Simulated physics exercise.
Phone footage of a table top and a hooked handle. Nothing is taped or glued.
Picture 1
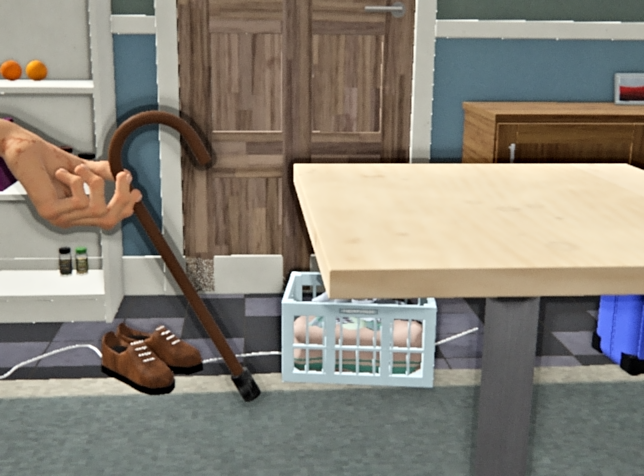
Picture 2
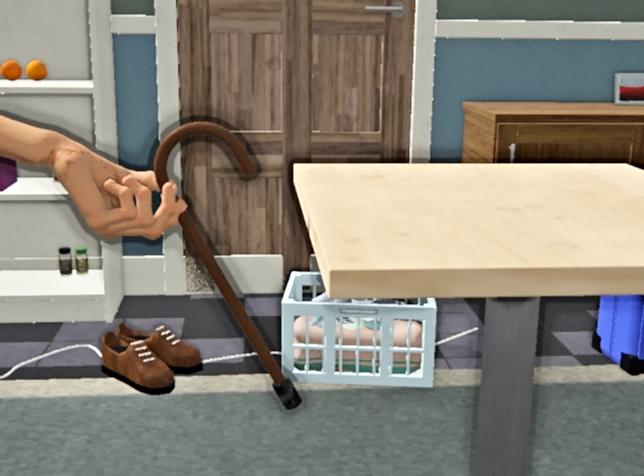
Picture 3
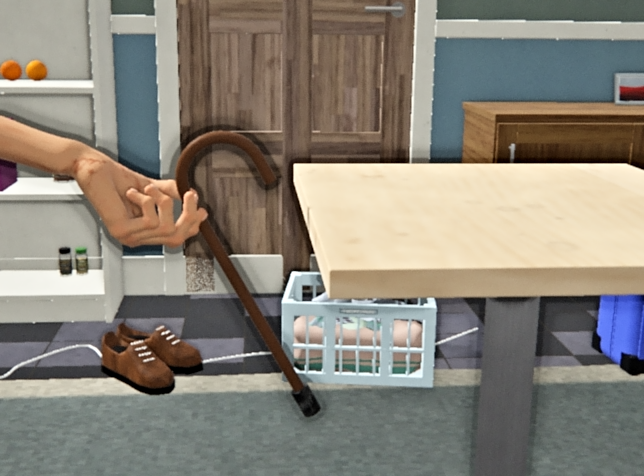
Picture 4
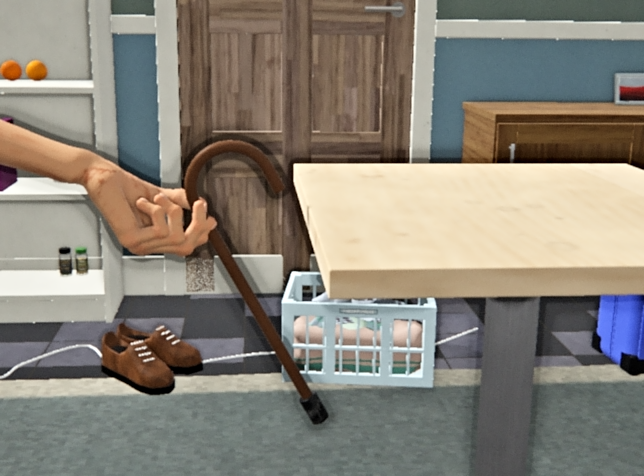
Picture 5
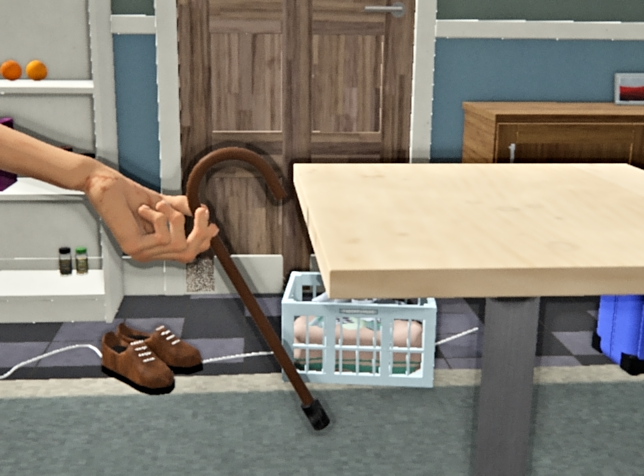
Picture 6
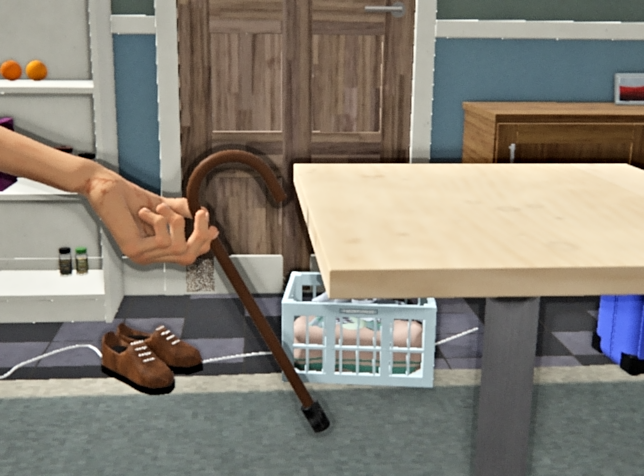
In a room with a wooden door and a light table top, a hand at the left holds a brown cane near its hooked handle and moves it right and slightly down toward the table, then keeps it nearly still.
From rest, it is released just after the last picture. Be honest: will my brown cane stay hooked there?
No, it drops.
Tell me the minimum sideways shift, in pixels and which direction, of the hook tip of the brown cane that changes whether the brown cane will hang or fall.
Rightward, near 24 pixels.
Then, 0.42 s past the last view, brown cane come down.
Finally, the brown cane slips off.
